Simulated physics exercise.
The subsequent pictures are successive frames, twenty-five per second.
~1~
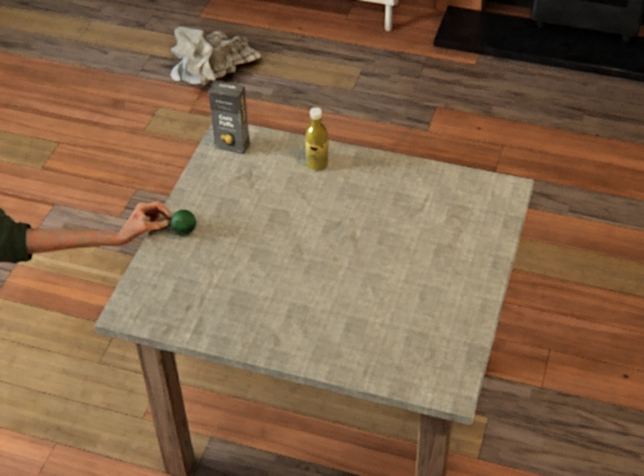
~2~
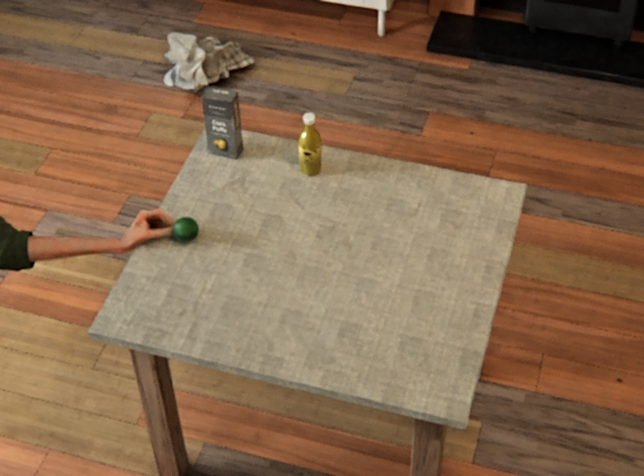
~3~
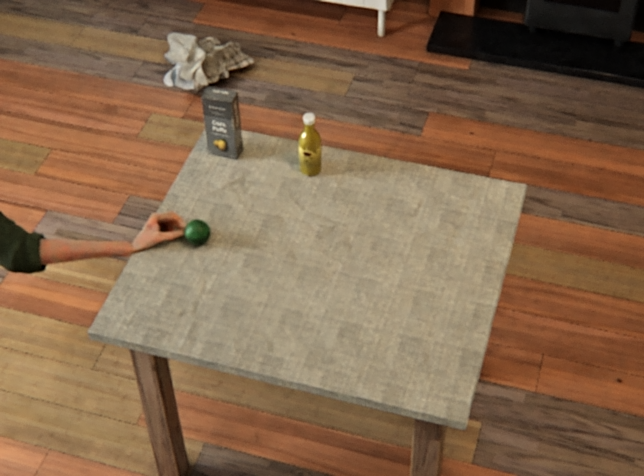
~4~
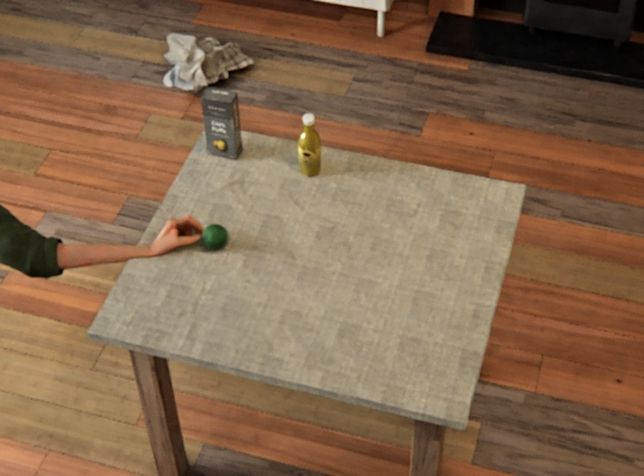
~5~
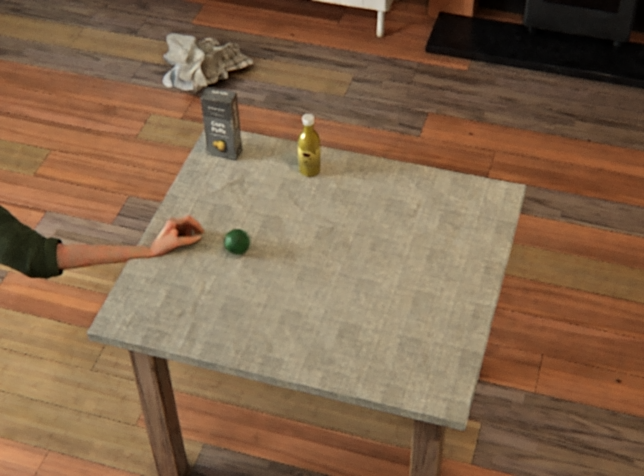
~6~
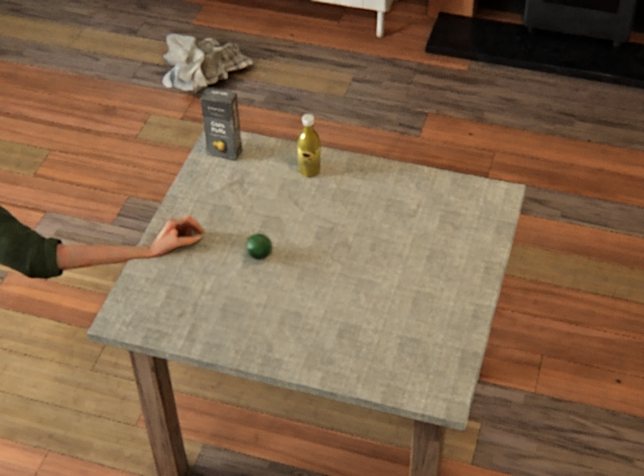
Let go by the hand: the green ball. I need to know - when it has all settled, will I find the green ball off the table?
Most likely it gets off the table.
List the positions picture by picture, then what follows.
Under the hand; green ball (183, 222), in the first frame.
Under the hand; green ball (186, 229), in the second frame.
Under the hand; green ball (197, 232), in the third frame.
Green ball (216, 237), in the fourth frame.
Green ball (237, 241) rolled about its own width, in the fifth frame.
Green ball (259, 246) rolled well along, in the sixth frame.
Then, 0.30 s after the last picture, green ball rolled well along near (421, 281).
Then, 0.70 s after the last picture, green ball now off the table.
Then, 1.10 s after the last picture, things are still on the move.
By the end, off the table, green ball.
